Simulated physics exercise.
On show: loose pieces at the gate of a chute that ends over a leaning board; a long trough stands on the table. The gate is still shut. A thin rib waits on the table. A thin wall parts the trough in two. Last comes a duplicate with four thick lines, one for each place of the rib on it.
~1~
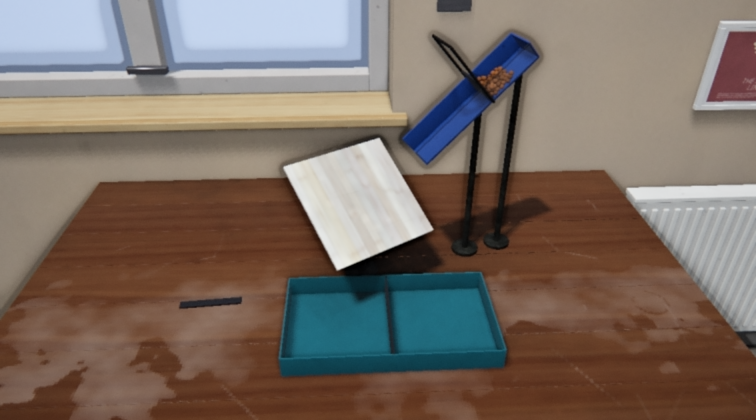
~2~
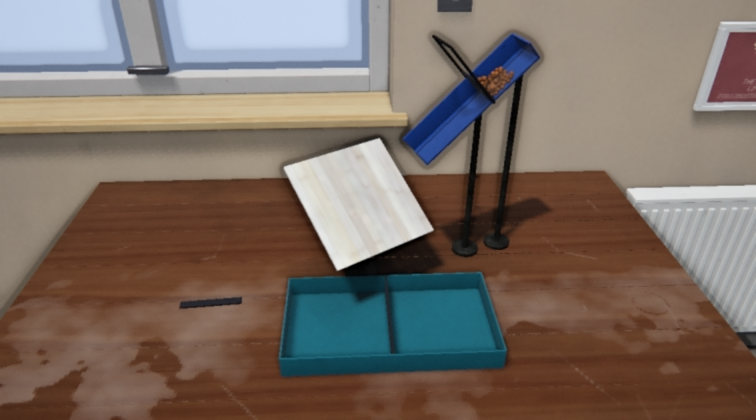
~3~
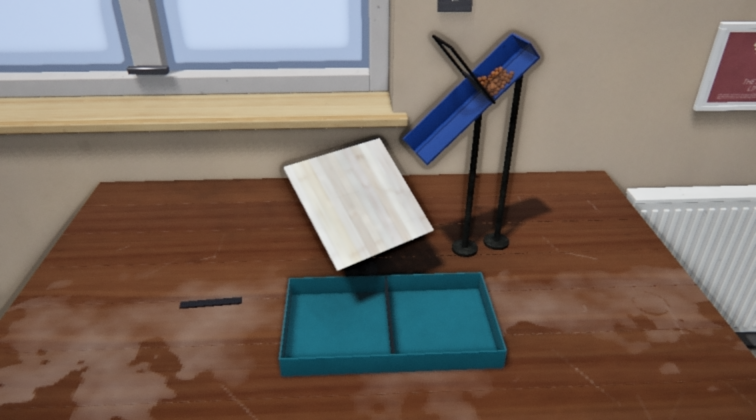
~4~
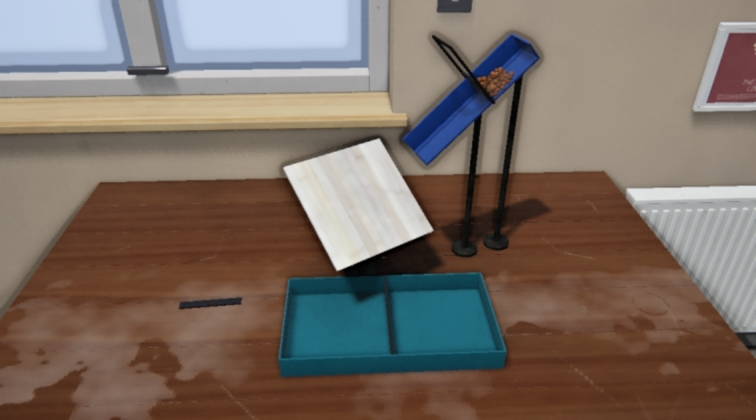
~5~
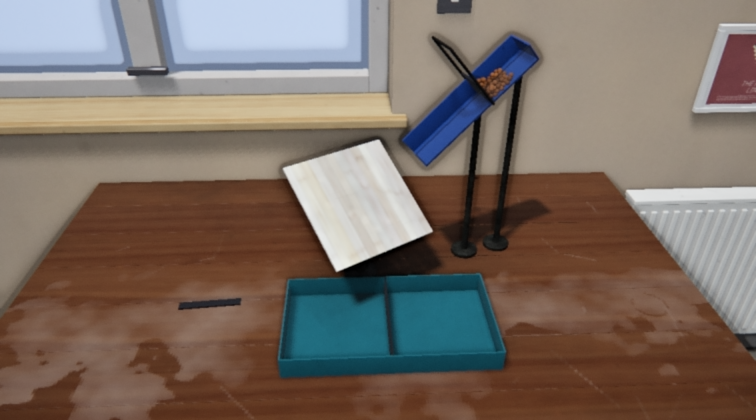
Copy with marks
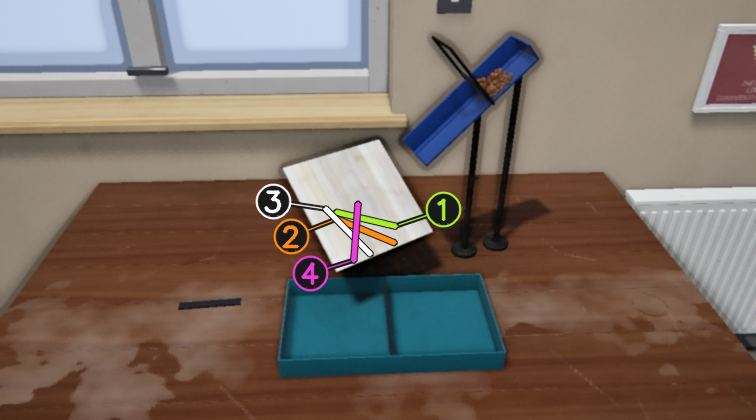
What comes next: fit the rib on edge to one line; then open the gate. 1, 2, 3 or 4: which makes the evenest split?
4 is best.
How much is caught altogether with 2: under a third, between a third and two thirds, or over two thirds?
It is over two thirds.
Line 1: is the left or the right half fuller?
More lands on the right.
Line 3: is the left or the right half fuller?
The right half.
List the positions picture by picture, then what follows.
The first picture shows load behind the gate (492, 82), cereal balls; lip of the chute (420, 158), sloping fairly steeply.
The second picture shows middle of the board (360, 199), tilted fairly steeply; middle of its low edge (388, 249); of its high edge (334, 152).
The third picture shows front corners of the trough (280, 359) and (506, 351); front end of its middle wall (394, 355); gate still shut (471, 79).
The fourth picture shows middle of the load (492, 83); lip (420, 158).
The fifth picture shows middle of the load (491, 84); lip (420, 159).
On the marked copy, line 1 from (336, 212) to (395, 226); line 2 from (336, 218) to (394, 242); line 3 from (325, 208) to (370, 253); line 4 from (358, 204) to (353, 260).
With 1, of what is caught, about a tenth in the left half, almost all in the right.
With 2, of what is caught, about a tenth in the left half, almost all in the right.
With 3, of what is caught, about a tenth in the left half, the larger part in the right.
With 4, of what is caught, roughly two thirds in the left half, roughly a third in the right.
